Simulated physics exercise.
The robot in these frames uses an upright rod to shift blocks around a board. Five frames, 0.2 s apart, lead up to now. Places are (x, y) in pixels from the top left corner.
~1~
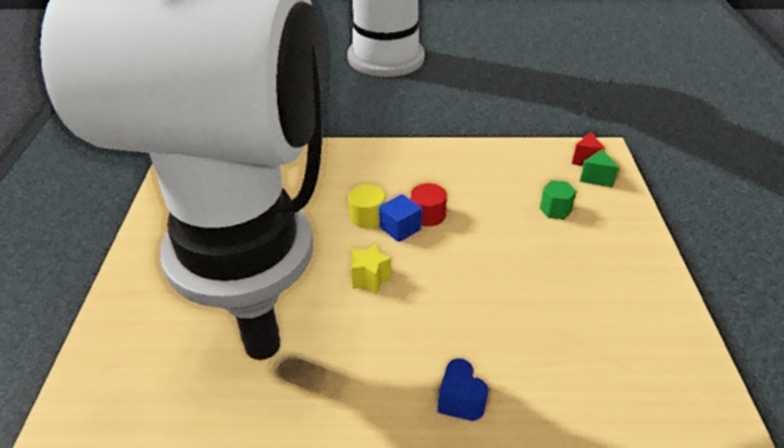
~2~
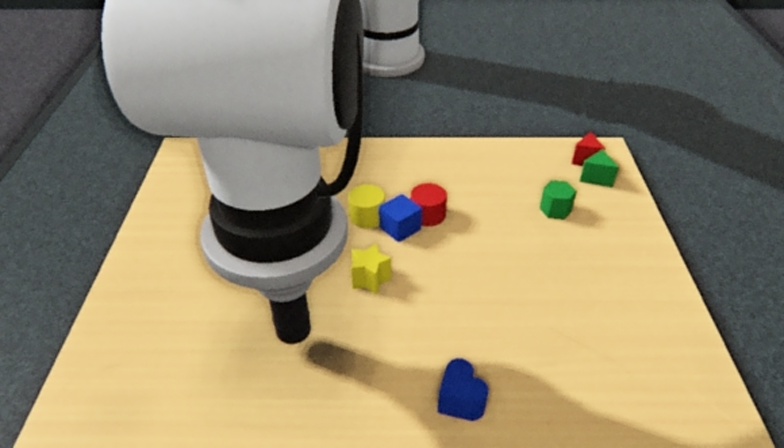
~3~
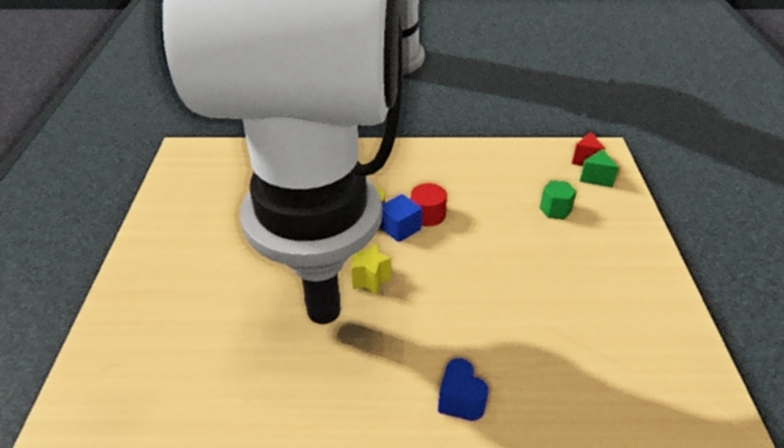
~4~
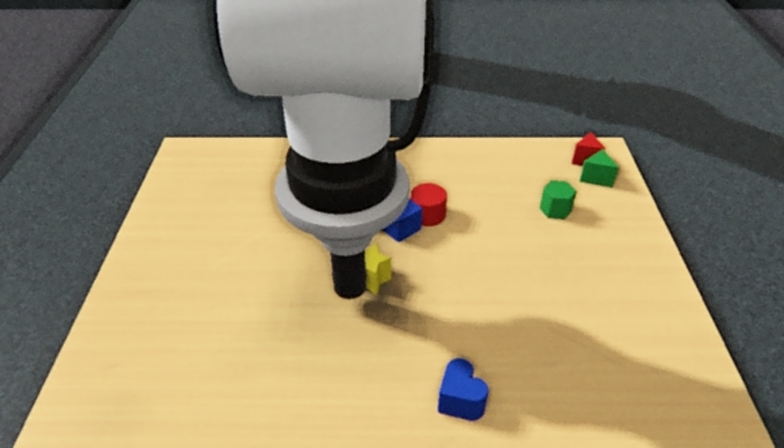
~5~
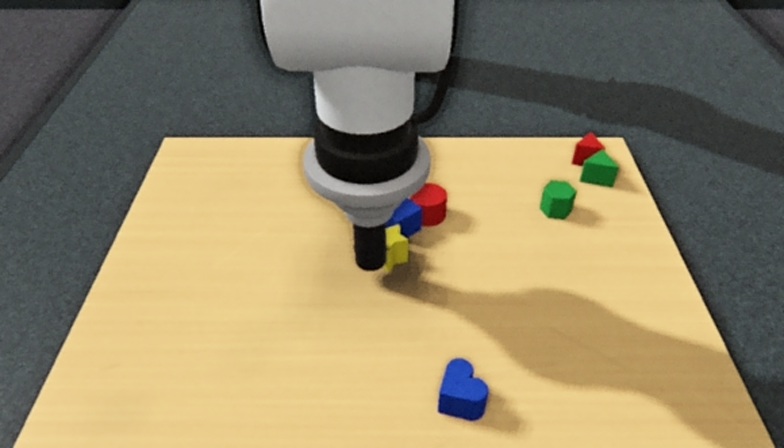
A robot arm with a black rod moves right and away across a wooden board toward a yellow star block, then nudges it slightly up and right, close to the blue block, while the blue heart and green blocks stay still.
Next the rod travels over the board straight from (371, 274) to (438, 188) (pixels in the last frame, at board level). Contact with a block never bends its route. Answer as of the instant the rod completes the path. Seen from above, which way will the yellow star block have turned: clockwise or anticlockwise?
Looking down: Clockwise.
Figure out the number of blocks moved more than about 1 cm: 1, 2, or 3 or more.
The count is three or more.
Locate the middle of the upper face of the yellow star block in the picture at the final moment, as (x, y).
It ends at (465, 166).
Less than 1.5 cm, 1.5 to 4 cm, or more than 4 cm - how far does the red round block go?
More than 4 cm.
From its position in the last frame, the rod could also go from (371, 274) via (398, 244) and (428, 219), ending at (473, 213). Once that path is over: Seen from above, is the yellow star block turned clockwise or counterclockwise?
Anticlockwise, looking down.
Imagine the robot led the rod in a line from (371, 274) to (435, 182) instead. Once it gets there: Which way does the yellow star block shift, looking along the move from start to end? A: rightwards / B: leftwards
A
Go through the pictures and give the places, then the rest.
Rod's lower end (263, 347); yellow round block (367, 195); yellow star block (369, 258); blue four-sided block (401, 207); red round block (429, 194), in the first frame.
Rod (294, 331); blocks still, in the second frame.
Rod (324, 312); blocks still, in the third frame.
Rod (350, 288); blocks still, in the fourth frame.
Rod (371, 261); yellow round block hidden; yellow star block (388, 236); blue four-sided block (401, 207); red round block (429, 194), in the fifth frame.
What follows on the original path. One third of the way, rod (396, 229); yellow star block (416, 207); blue four-sided block (412, 186), turned 20° anticlockwise; red round block (447, 177).
Two thirds of the way, rod (418, 200); yellow star block (440, 183), turned 25° clockwise; blue four-sided block (423, 165), turned 70° anticlockwise; red round block (461, 166).
At the end, rod (439, 175); yellow round block still; yellow star block (465, 166), turned 50° clockwise; blue four-sided block (425, 151), turned 90° anticlockwise; red round block (486, 154).
